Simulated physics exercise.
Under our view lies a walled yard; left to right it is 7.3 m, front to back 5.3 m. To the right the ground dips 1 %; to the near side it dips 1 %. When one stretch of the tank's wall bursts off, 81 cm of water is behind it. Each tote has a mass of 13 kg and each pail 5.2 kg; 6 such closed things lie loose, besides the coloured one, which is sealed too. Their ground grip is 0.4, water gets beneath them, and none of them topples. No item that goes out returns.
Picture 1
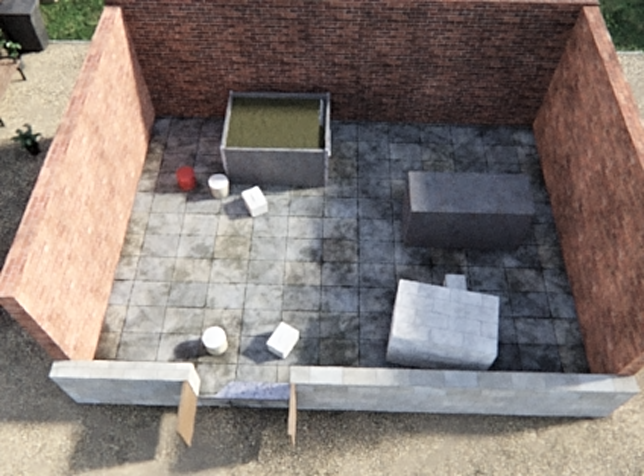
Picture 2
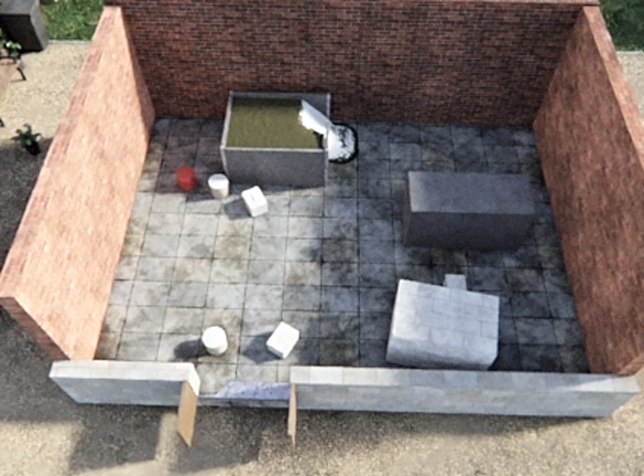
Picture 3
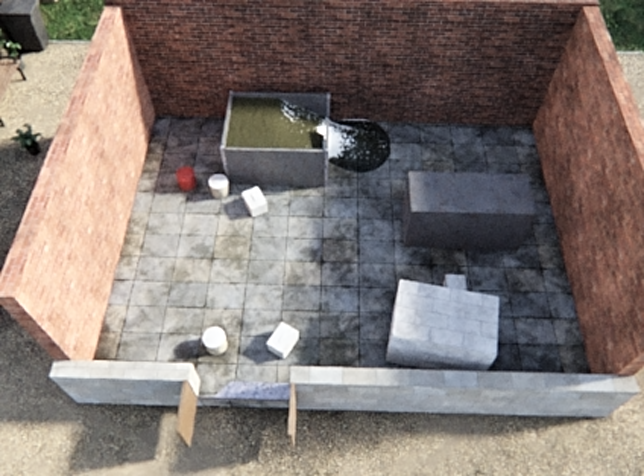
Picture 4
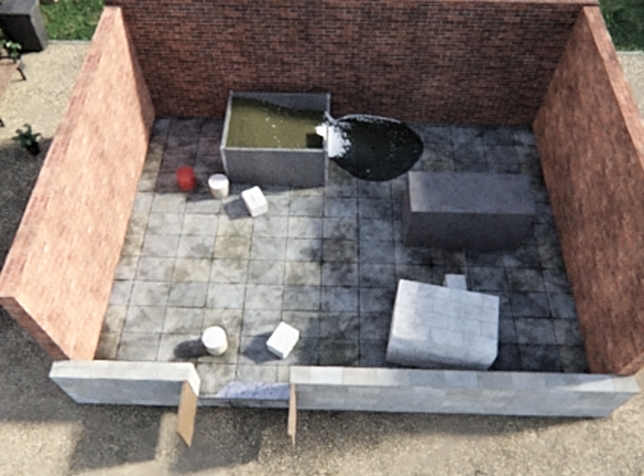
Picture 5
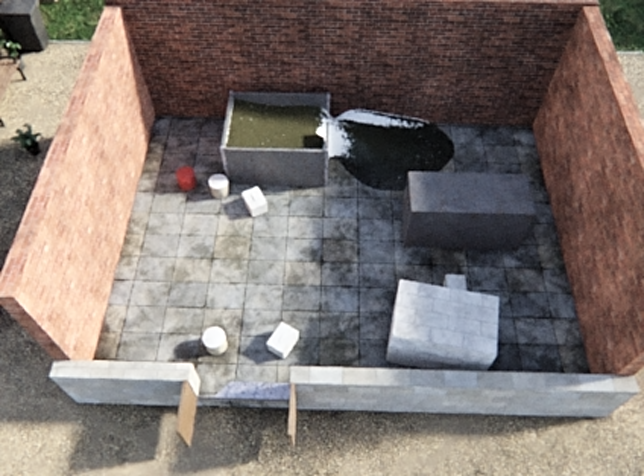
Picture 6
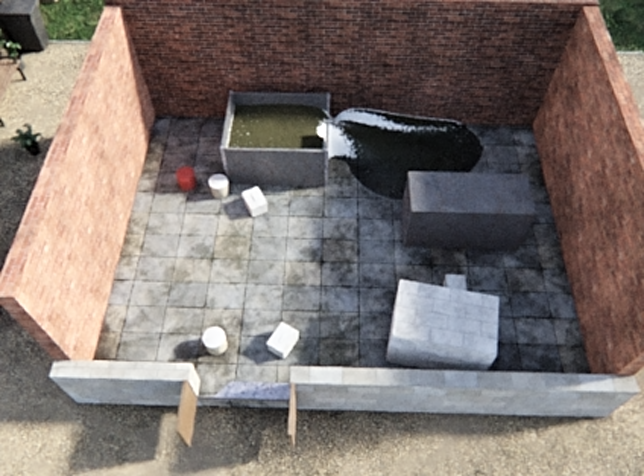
In a brick-walled yard, part of a tank's right side burst open and dark water gushed out, spreading rightward across the paving behind a gray block, while the red pail and white containers stayed still.
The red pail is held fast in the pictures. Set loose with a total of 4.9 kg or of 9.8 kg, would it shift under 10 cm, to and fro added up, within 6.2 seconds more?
It's going to be fine with the lighter option.
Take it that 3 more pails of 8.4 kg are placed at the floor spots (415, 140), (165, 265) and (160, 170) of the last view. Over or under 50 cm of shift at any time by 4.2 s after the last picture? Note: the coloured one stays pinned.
Results, in sequence: Exceeded / not exceeded / not exceeded.
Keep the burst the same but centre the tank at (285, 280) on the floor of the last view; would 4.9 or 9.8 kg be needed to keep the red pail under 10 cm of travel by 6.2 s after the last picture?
So then the lighter weight suffices.
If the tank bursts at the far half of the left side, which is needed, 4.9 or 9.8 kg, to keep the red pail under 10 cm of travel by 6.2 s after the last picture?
Under that change, neither pick does it.
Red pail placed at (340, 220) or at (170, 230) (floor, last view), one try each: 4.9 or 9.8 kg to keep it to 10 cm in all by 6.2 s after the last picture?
First spot: Light mass works; second spot: Light mass works.
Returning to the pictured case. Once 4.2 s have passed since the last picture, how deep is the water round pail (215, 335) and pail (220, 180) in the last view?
I'd put it at 0 cm and 0 cm respectively.
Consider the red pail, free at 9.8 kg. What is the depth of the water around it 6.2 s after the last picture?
Around 0 cm.
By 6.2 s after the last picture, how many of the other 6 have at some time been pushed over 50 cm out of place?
Result: 1.
Then, 0.6 s after the last picture the red pail would be 0 cm from its start with 4.9 kg and 0 cm from its start with 9.8 kg; 0 cm of water round it then.
Then, 2.3 s after the last picture the red pail would be 0 cm from its start with 4.9 kg and 0 cm from its start with 9.8 kg; 0 cm of water round it then.
Then, 4.2 s after the last picture the red pail would be 0 cm from its start with 4.9 kg and 0 cm from its start with 9.8 kg; 0 cm of water round it then.
Then, 6.2 s after the last picture the red pail would be 0 cm from its start with 4.9 kg and 0 cm from its start with 9.8 kg; 0 cm of water round it then.
